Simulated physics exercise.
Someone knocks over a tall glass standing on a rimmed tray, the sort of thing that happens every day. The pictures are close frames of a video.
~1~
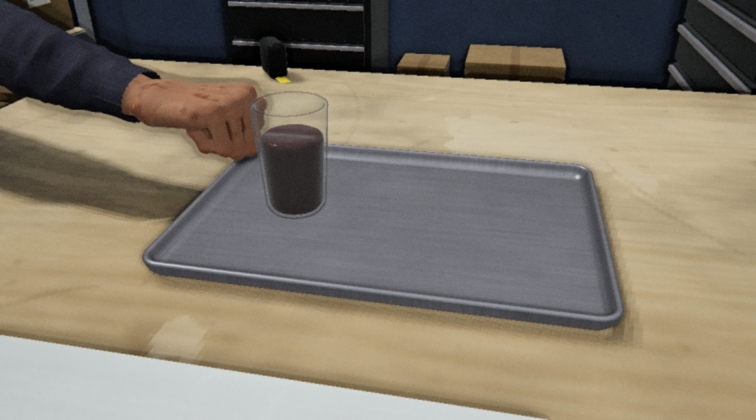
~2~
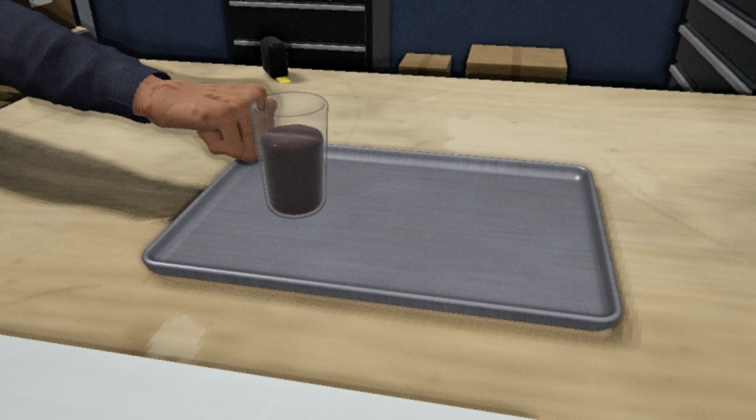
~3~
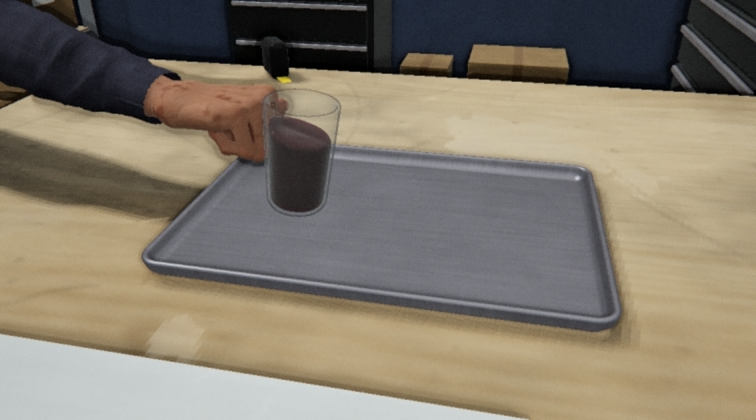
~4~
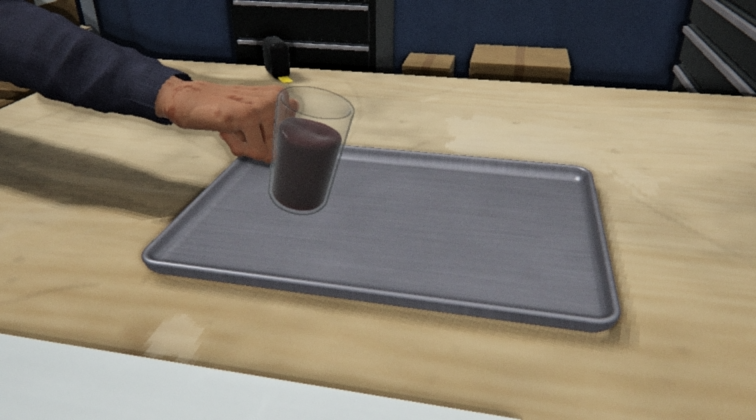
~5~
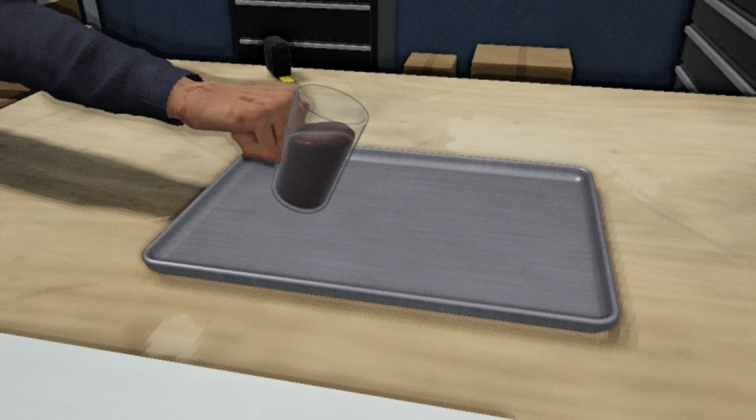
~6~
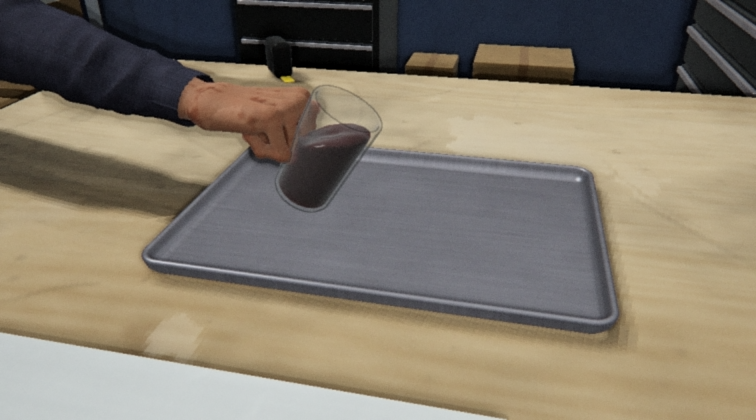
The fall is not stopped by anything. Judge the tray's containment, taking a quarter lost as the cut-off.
Tray keeps under three quarters.
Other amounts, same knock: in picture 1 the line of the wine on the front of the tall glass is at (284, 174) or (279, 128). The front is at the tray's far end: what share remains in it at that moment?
55 % and 55 %.
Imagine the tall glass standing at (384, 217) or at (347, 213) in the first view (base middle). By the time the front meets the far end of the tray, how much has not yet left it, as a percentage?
Roughly 85 percent in the first spot and 70 percent in the second.
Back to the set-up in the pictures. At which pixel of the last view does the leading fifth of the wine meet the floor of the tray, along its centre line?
Impact centre, mid-line: Approx. (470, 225).
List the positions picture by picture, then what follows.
In the first picture, it leans 0°; its right rim is at (324, 108); the wine meets the walls at (264, 131) and (324, 136); the tray's far rim is at (602, 229); the tray is clear ahead.
In the second picture, it leans 0°; its right rim is at (324, 109); the wine meets the walls at (264, 131) and (324, 136).
In the third picture, it leans 7°; its right rim is at (337, 111); the wine meets the walls at (272, 115) and (331, 140).
In the fourth picture, it leans 14°; its right rim is at (351, 115); the wine meets the walls at (283, 120) and (342, 138).
In the fifth picture, it leans 21°; its right rim is at (365, 121); the wine meets the walls at (290, 134) and (356, 132).
In the sixth picture, it leans 29°; its right rim is at (379, 130); the wine meets the walls at (296, 138) and (371, 133).
A moment on, the tall glass is falling and 100 per cent is in the glass, 0 on the tray and 0 above or beyond its rim.
Next, the tall glass lies on its side and 75 per cent is in the glass, 16 on the tray and 9 above or beyond its rim.
Then the tall glass lies on its side and 40 per cent is in the glass, 46 on the tray and 14 above or beyond its rim.
Later the tall glass lies on its side and 20 per cent is in the glass, 37 on the tray and 43 above or beyond its rim.
Finally, 58 per cent is held by tray and glass, 42 is off the tray.
